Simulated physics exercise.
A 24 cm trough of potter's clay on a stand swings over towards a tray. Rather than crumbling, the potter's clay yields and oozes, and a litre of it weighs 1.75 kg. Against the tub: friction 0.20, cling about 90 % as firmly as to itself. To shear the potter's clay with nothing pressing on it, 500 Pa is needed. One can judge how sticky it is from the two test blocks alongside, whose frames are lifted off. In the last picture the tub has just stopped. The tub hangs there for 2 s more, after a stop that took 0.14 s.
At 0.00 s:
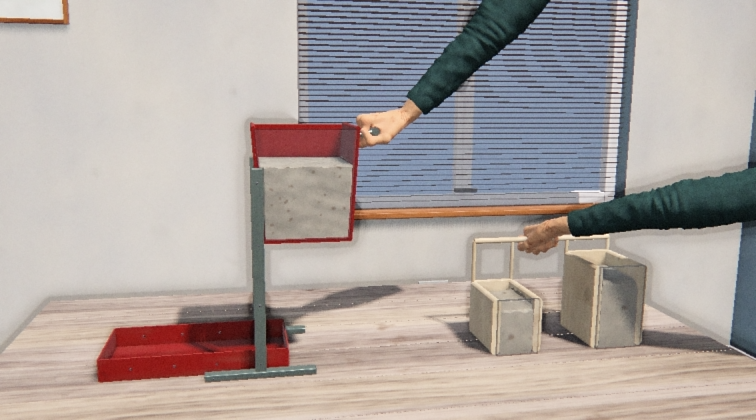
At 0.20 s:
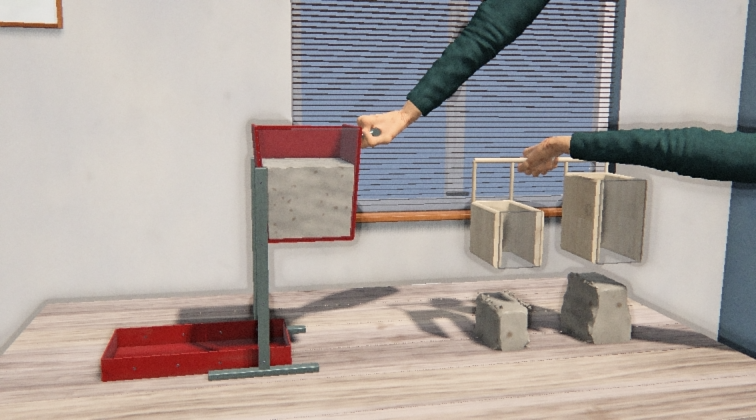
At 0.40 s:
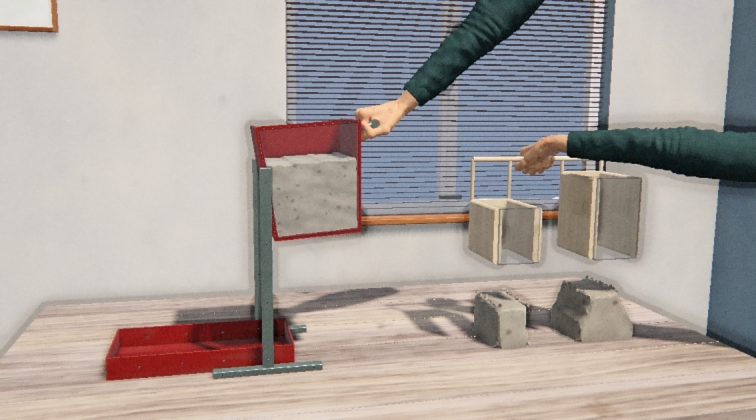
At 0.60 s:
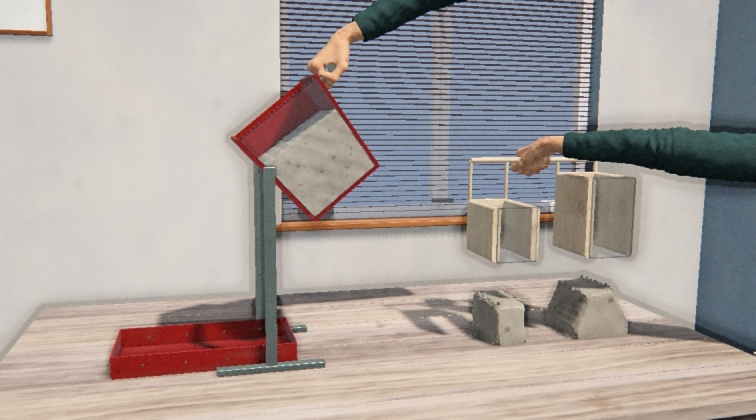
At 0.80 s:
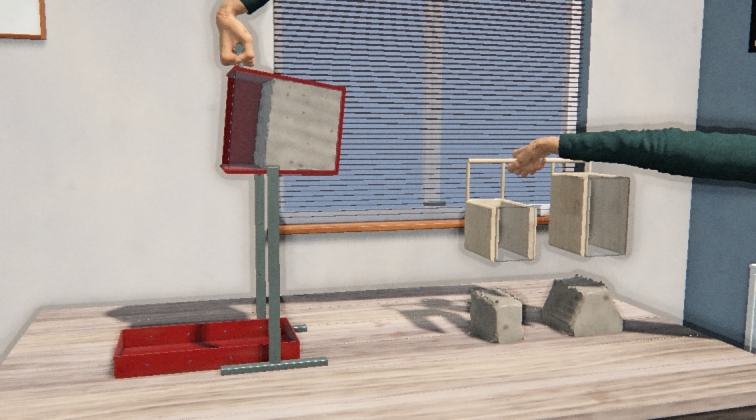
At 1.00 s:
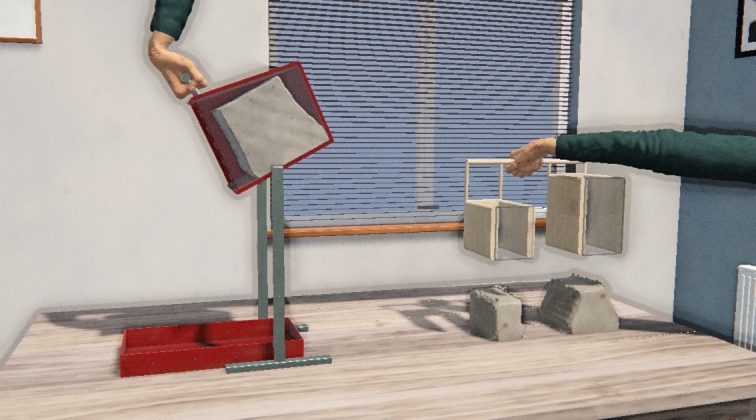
A hand tilts a red tub of grey clay leftward after molds lift off two blocks.
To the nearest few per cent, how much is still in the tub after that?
About 9 %.
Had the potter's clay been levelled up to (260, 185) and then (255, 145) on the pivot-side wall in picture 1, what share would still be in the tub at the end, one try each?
8 %, then 10 %.
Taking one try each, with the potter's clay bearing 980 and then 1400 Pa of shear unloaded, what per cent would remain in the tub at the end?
First 14 %, second 100 %.
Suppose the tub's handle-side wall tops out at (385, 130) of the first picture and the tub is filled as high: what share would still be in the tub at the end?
Around 8 percent would still be in the tub at the end.
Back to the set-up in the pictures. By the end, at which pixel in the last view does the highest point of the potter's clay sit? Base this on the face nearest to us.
Roughly at pixel (317, 129).
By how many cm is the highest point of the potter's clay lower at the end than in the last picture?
About 11 cm.
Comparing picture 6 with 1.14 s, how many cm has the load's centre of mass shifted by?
I'd put the distance at about 10 centimetres.
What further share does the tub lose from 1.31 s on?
Roughly 20 percent of the load.
By 1.14 s, the tub is at 114 degrees and holds 70 %.
By 1.31 s, the tub is at 114 degrees and holds 29 %.
By 1.48 s, the tub is at 114 degrees and holds 9 %.
By 1.65 s, the tub is at 114 degrees and holds 9 %.
By 3.00 s, at the end, the tub is at 114 degrees and holds 9 %.
